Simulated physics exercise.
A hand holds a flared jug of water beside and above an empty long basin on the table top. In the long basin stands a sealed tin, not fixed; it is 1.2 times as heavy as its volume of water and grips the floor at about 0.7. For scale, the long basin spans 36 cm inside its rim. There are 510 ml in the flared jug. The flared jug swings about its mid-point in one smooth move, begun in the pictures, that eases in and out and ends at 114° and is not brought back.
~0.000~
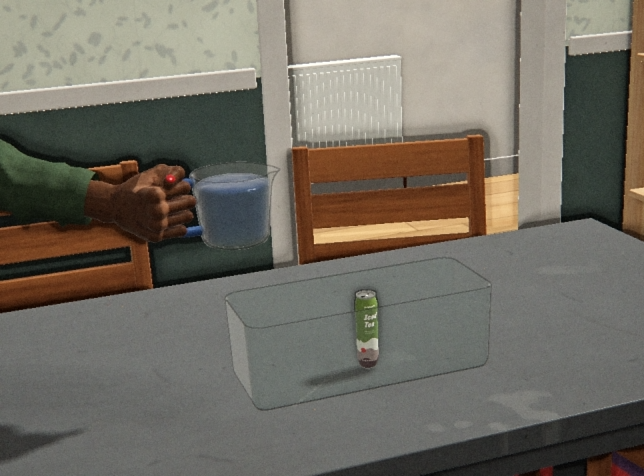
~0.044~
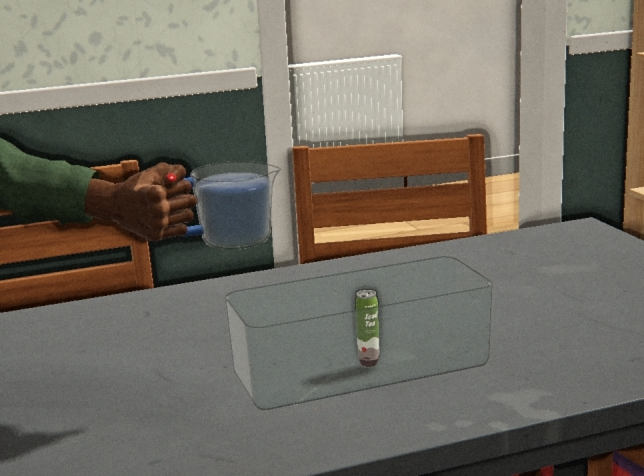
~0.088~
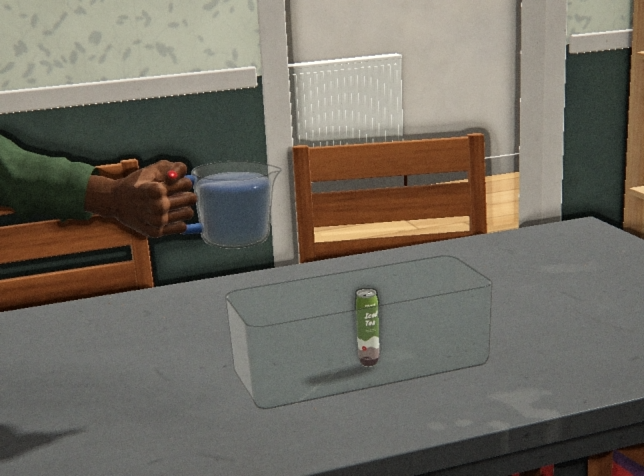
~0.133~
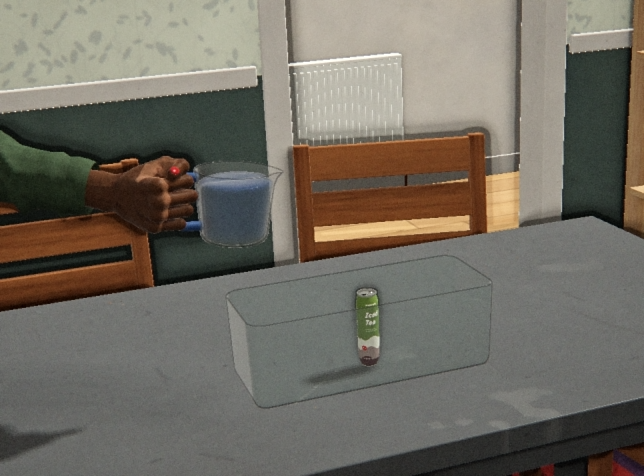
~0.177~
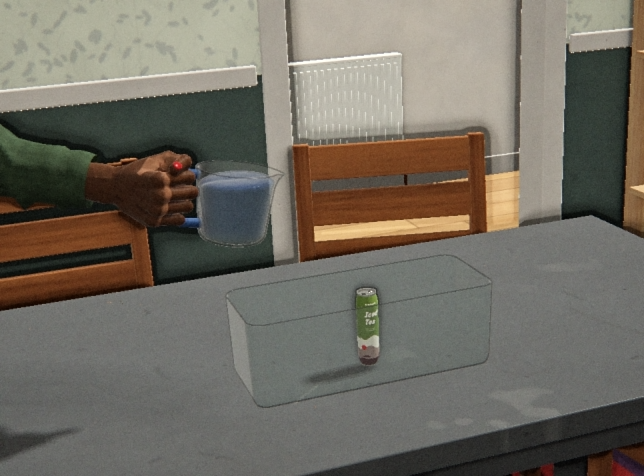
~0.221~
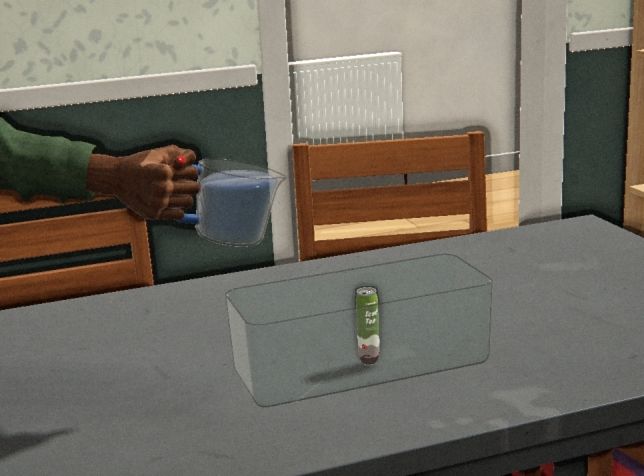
The clip shows a hand holding a clear jug of blue-tinted water to the left of and above a clear long basin with a green tin, on a grey table, as the jug gradually leans slightly to the right.
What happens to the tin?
It stays up.
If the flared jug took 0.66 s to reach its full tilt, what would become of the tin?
The tin keeps standing.
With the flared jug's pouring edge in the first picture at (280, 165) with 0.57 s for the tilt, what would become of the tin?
Then it keeps standing.
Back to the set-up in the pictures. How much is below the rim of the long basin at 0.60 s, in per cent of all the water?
About 12 per cent.
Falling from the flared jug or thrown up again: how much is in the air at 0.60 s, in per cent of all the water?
About 28 per cent.
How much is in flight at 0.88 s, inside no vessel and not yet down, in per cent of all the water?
About 12 per cent.
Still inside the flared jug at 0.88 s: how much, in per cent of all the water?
About 7 per cent.
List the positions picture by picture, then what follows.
In the first frame, it leans 0°; its right rim is at (280, 167); the water meets the walls at (194, 187) and (268, 177); the long basin's rim runs from (235, 313) to (472, 272); the tin's top is at (366, 298).
In the second frame, it leans 1°; its right rim is at (280, 167); the water meets the walls at (195, 186) and (268, 176).
In the third frame, it leans 2°; its right rim is at (281, 168); the water meets the walls at (196, 184) and (269, 176).
In the fourth frame, it leans 5°; its right rim is at (283, 169); the water meets the walls at (197, 184) and (271, 176).
In the fifth frame, it leans 9°; its right rim is at (285, 172); the water meets the walls at (198, 183) and (273, 176).
In the sixth frame, it leans 14°; its right rim is at (287, 176); the water meets the walls at (200, 184) and (277, 176).
By 0.60 s the tilt is 77° and 61 per cent is still to pour; the tin stands where it began.
By 0.88 s the tilt is 111° and 7 per cent is still to pour; the tin stands where it began.
By 1.16 s the tilt is 114° and 0 per cent is still to pour; the tin stands where it began.
By 1.48 s the tilt is 114° and 0 per cent is still to pour; the tin stands where it began.
At rest the tin stands where it began.
